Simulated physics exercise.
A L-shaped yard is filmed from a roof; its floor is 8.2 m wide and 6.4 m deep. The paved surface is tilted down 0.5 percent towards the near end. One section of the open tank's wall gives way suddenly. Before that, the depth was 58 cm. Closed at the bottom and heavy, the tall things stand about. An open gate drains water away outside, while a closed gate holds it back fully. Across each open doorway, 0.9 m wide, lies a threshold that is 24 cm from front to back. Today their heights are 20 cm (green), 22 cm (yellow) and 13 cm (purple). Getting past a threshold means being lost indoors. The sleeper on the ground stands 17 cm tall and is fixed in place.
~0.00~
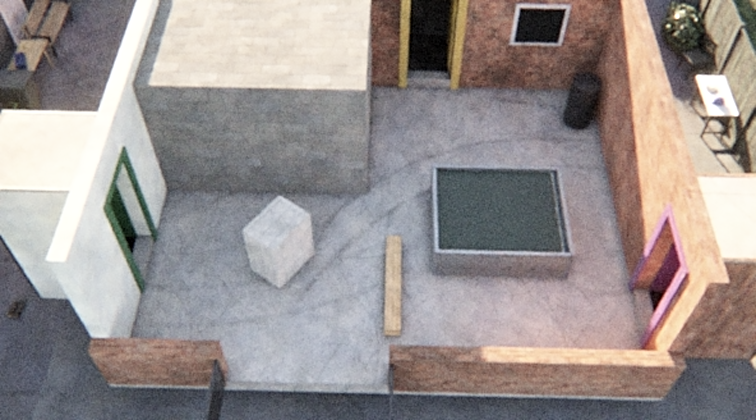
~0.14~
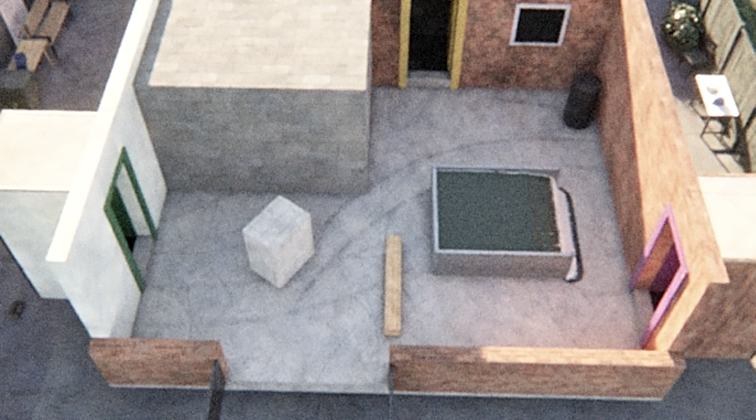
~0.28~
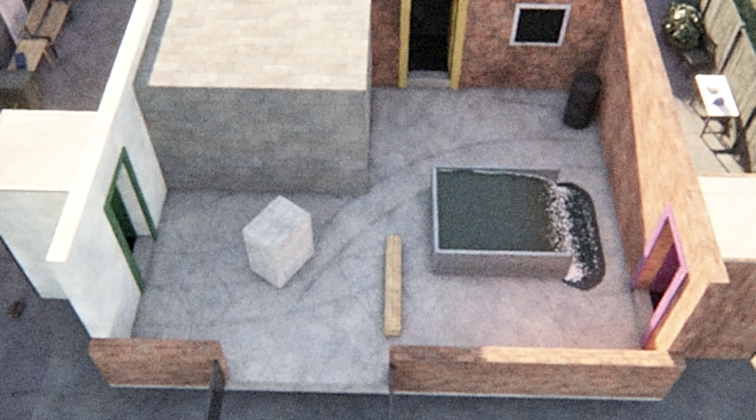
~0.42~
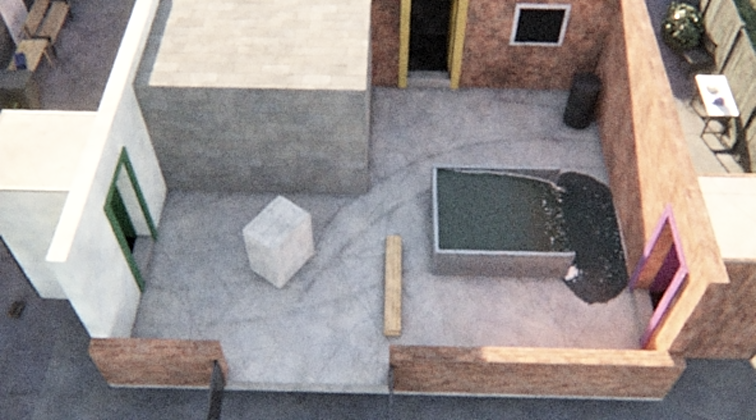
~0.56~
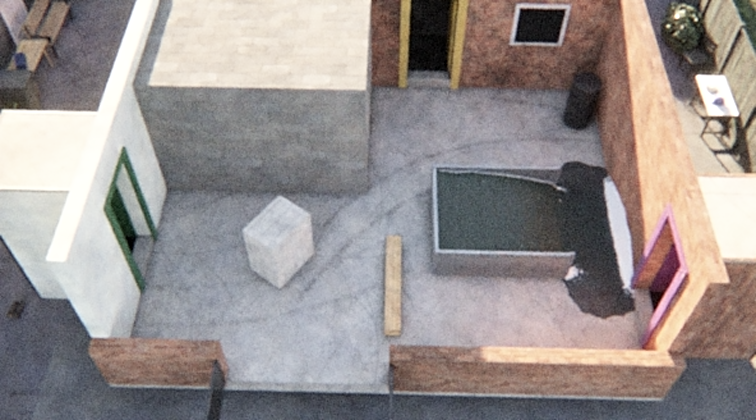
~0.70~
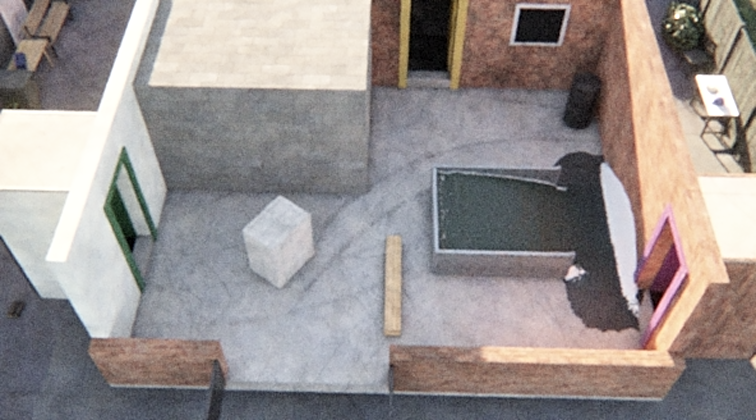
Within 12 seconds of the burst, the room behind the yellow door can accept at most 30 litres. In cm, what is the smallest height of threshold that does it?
Roughly 6 cm high.
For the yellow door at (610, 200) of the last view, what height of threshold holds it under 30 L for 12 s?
It needs about 31 cm.
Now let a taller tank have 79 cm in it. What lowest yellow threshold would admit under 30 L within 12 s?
It would take a step of about 9.5 cm.
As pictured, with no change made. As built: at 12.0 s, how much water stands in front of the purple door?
Lab note: Depth approx. 6.5 cm.
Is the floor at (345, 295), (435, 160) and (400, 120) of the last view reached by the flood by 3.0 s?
In that order: Not reached, dry, still dry.
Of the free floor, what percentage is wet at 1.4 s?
Approximately 15 % of it.
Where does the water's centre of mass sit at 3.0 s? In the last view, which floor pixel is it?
My guess is close to (547, 229).
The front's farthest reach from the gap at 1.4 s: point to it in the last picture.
Front tip: Approx. (589, 105) px.
After 1.4 s water covers 15 % of the floor, deepest (44 cm) near (616, 235); it has not reached the yellow door.
After 3.0 s water covers 35 % of the floor, deepest (32 cm) near (644, 376); 6 cm at the yellow door, 0 litres in over its 22 cm threshold.
After 12.0 s water covers 95 % of the floor, deepest (10 cm) near (592, 118); 5 cm at the yellow door, 0 litres in over its 22 cm threshold.
At the yellow door as built, the water arrived by 2.9 s and peaked near 10 cm at 7.4 s.
With a threshold of 5.5 cm, 39 litres would have come in within the 12 s; with 6.5 cm, 23 litres. So under 30 litres takes about 6 cm.
